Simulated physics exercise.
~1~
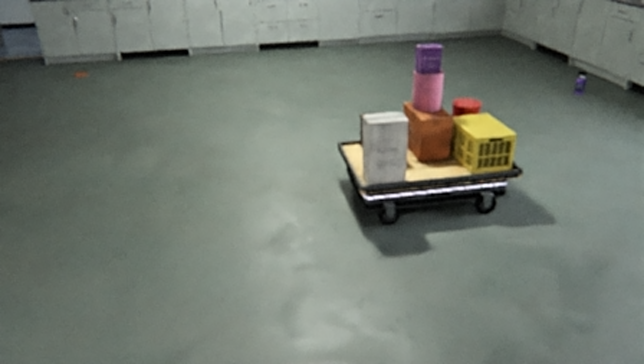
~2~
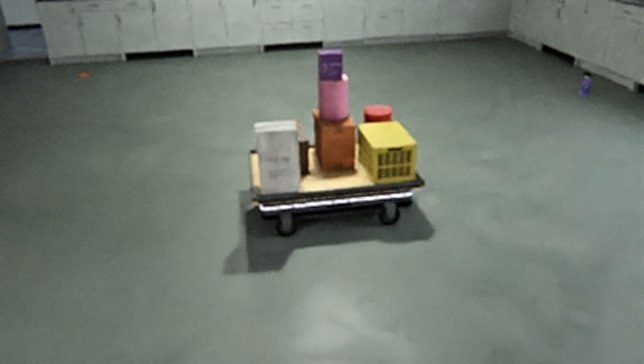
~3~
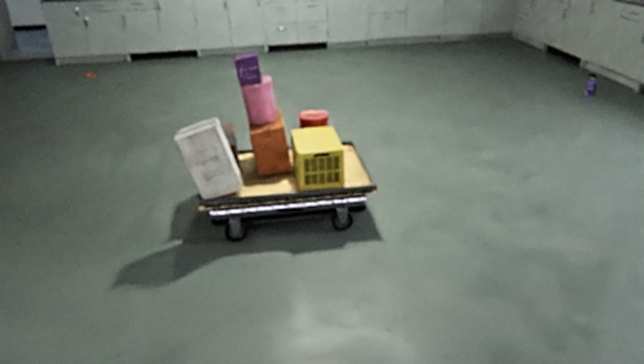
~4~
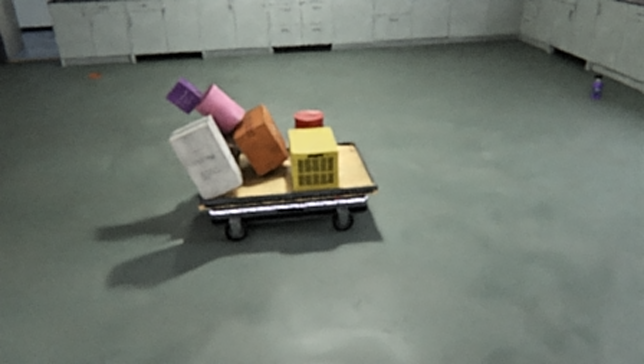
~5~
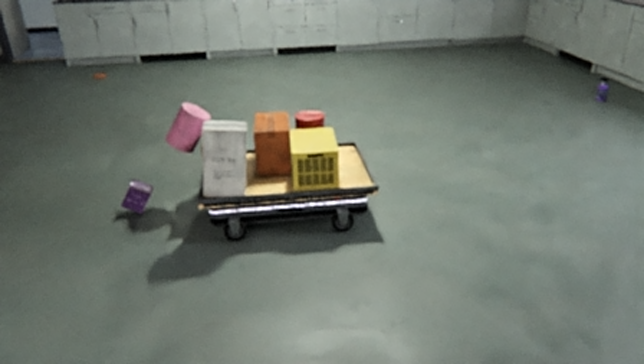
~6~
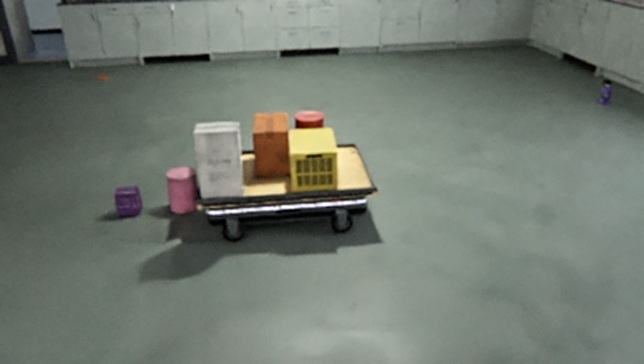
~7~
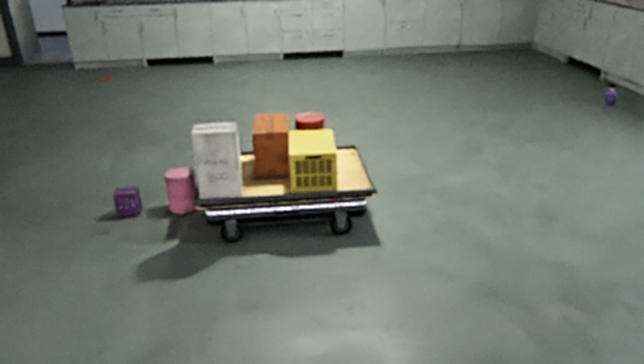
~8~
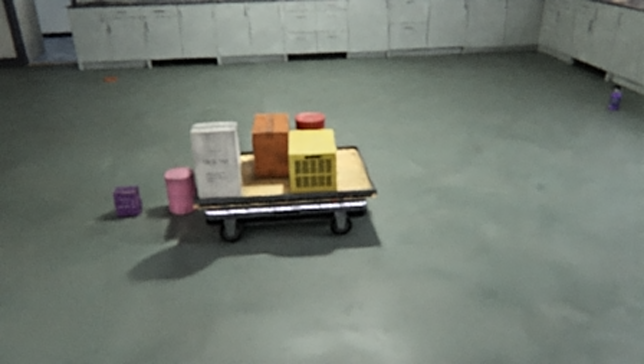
In a large room lined with pale cabinets, a flat cart loaded with boxes, pails and a yellow crate rolls left and stops; the load tips left, the purple parcel and pink pail fall to the floor, and the white and orange boxes rock back upright on the cart.
